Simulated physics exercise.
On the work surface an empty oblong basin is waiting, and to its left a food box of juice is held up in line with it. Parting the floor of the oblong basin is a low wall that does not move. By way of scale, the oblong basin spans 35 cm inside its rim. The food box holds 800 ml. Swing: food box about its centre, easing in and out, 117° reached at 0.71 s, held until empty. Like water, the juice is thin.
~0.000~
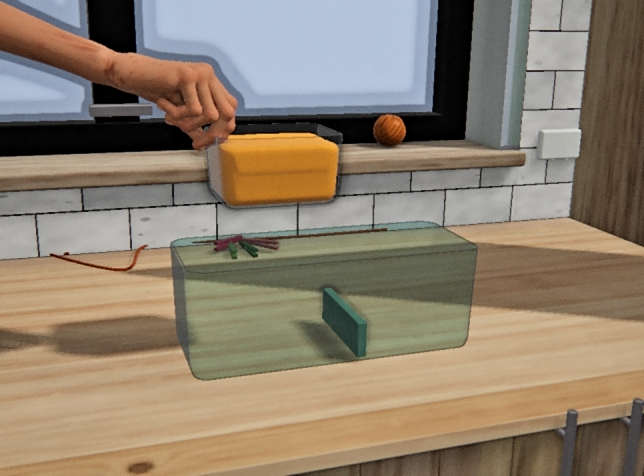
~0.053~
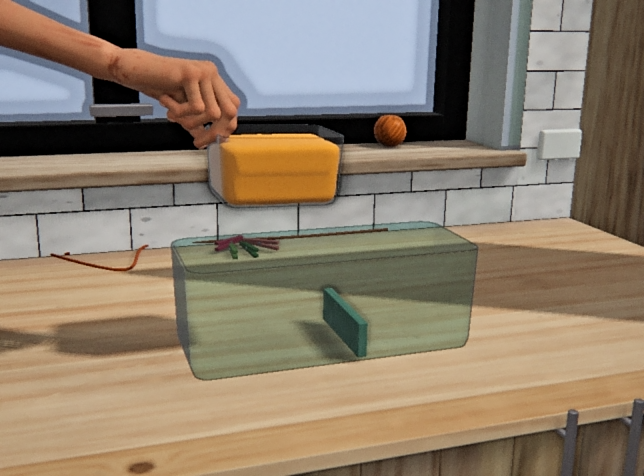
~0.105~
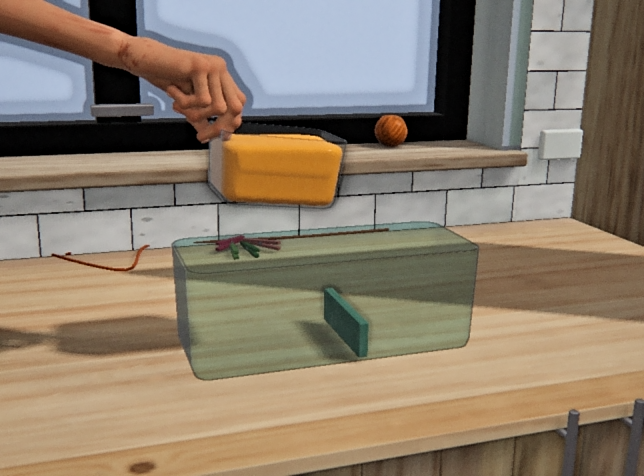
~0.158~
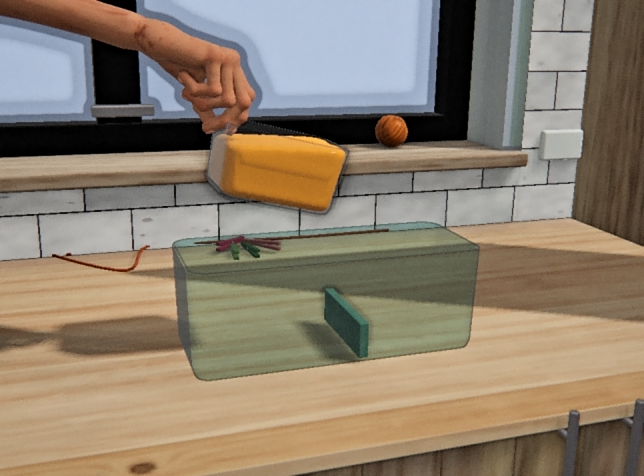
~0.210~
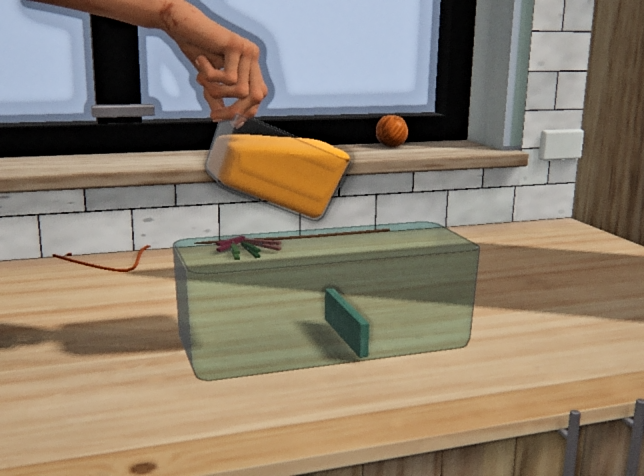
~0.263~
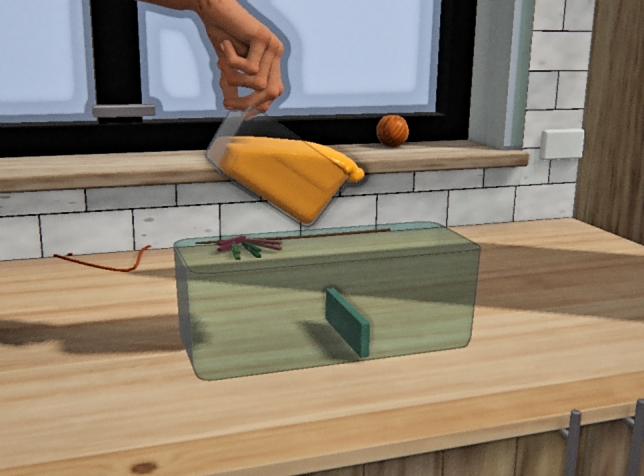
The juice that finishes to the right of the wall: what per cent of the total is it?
It is about 64 per cent of the total.
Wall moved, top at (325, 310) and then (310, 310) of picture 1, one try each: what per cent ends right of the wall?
It comes to 75 per cent, and then 85 per cent.
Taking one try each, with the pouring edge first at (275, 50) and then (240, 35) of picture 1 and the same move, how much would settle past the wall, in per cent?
Result: 35 per cent, then 10 per cent.
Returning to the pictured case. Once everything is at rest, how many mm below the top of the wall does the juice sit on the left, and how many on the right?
Left side: Around 32 mm. Right side: Around 14 mm.
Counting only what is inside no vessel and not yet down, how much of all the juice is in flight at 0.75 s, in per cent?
Near 5 in a hundred.
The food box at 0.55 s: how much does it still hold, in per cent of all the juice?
14 %.
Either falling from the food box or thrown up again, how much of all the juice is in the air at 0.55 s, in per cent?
Share: Roughly 22 per cent.
After 0.55 s the tilt is 102° and 15 per cent is still to pour, 6 is left of the wall and 57 right of it.
After 0.75 s the tilt is 117° and 1 per cent is still to pour, 24 is left of the wall and 68 right of it.
After 0.97 s the tilt is 117° and 0 per cent is still to pour, 28 is left of the wall and 69 right of it.
After 1.21 s the tilt is 117° and 0 per cent is still to pour, 32 is left of the wall and 64 right of it.
In the end 33 per cent lies left of the wall, 64 right of it and 3 outside.
